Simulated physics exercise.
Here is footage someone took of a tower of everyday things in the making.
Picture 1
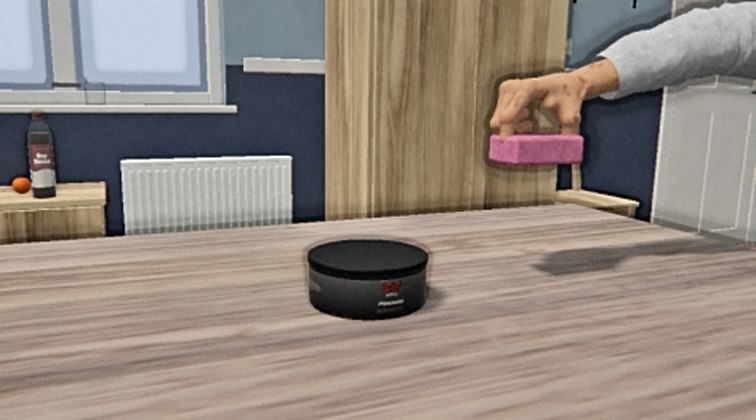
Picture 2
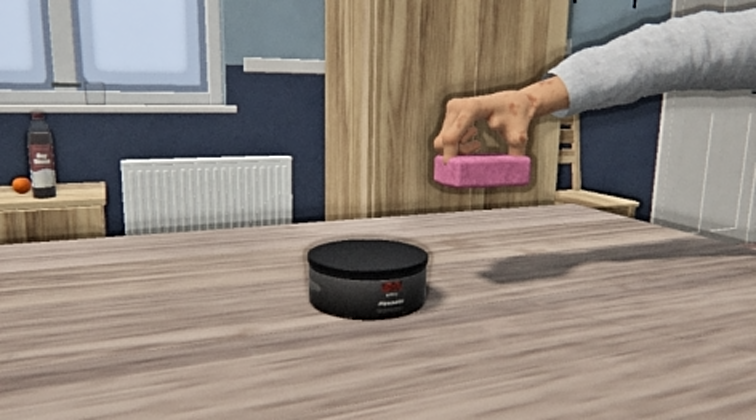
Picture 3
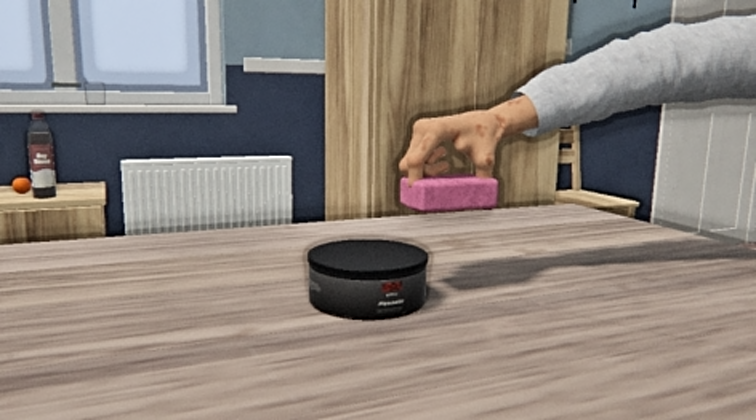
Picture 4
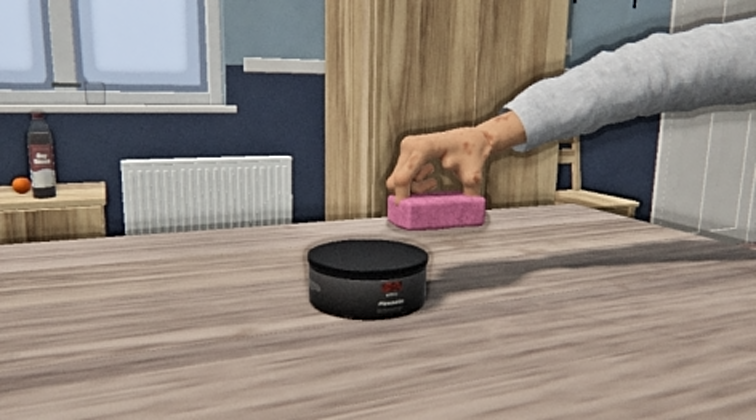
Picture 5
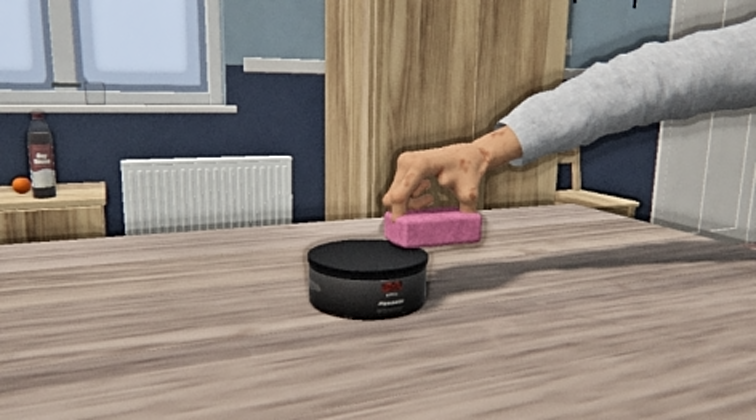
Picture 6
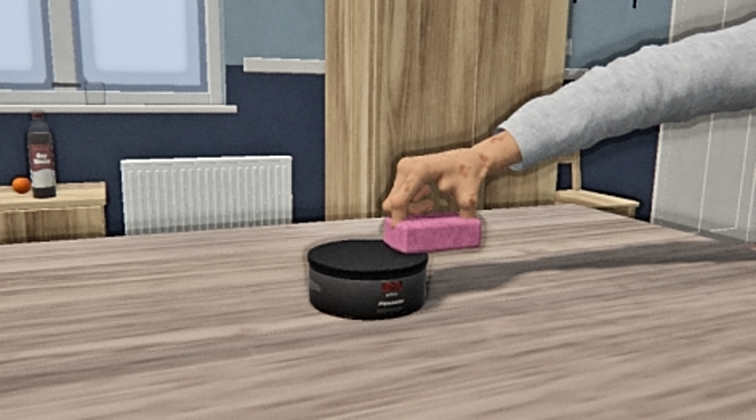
On a wooden tabletop in a room with a radiator and a window, a round black tub sits still while a hand holds a pink sponge up to its right. The hand carries the sponge left and downward, then lowers it more slowly until it is at the tub's upper right edge.
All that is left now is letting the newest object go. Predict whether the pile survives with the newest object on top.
Something drops.
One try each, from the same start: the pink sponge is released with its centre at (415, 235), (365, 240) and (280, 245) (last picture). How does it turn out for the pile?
The pile remains standing in the first case, remains standing in the second case and collapses in the third case.
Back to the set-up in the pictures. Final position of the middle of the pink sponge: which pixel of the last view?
Look around (460, 248) in the final frame.
Then, 0.20 s on from there, pink sponge turned 49° from how it was put near (440, 246).
Then, 0.60 s on from there, pink sponge on its side near (469, 245).
Then, 1.10 s on from there, pink sponge on its side near (459, 248).
Then, 2.00 s on from there, pink sponge resting near (460, 250).
In the end, toppled in the pile, pink sponge; black tub unmoved. At the end, from the last picture's camera, pink sponge near (460, 248). The pile comes apart.
